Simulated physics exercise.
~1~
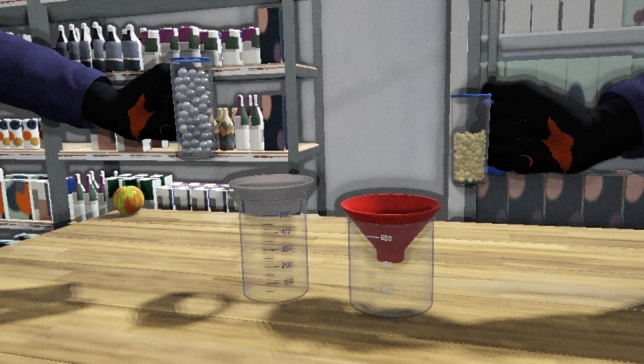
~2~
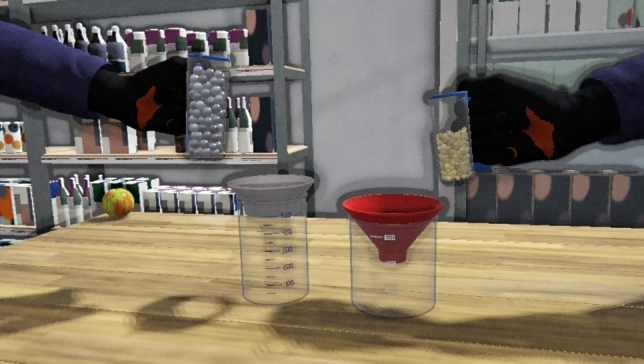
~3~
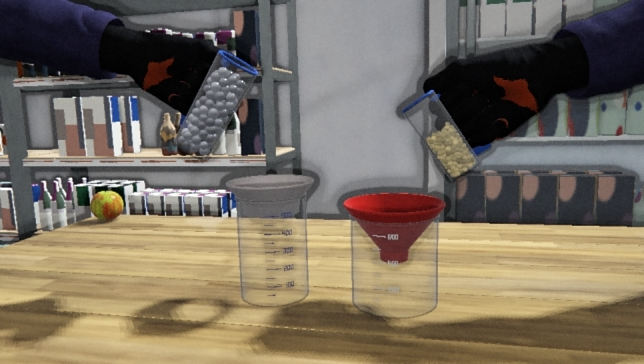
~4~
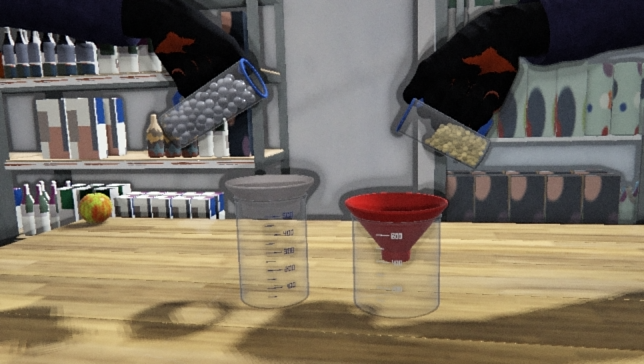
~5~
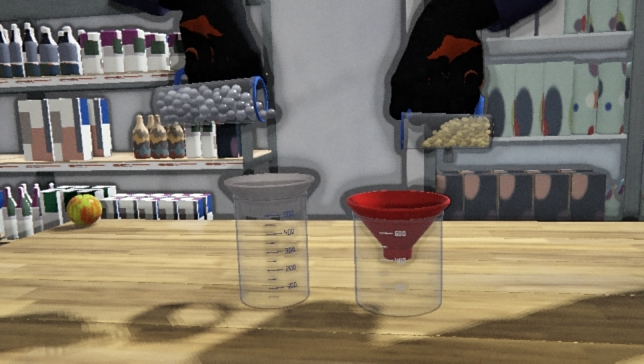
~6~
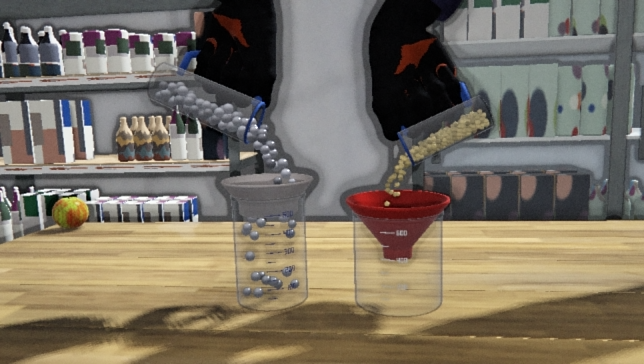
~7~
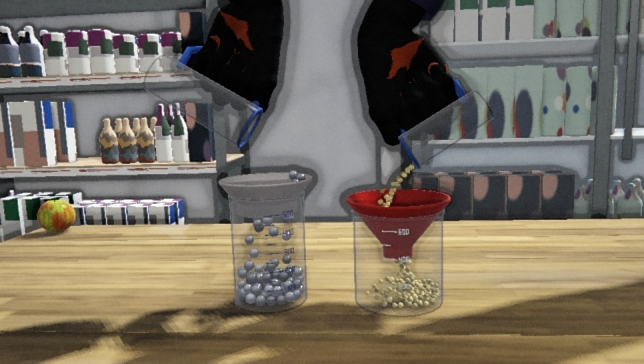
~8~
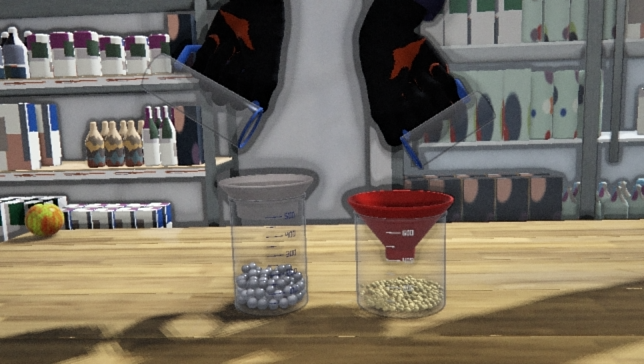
The clip opens on two dark-gloved hands holding clear cups above a wooden table, one filled with silvery beads on the left and one with smaller pale yellow pieces on the right. Below them stand two clear jars, the left topped with a grey funnel and the right with a red one. The hands tip the cups inward, and the silvery beads begin dropping through the grey funnel before the pale pieces reach the red one. Both cups turn upside down and empty. At the end, the beads and the pale pieces lie heaped in their jars, with both funnels clear.
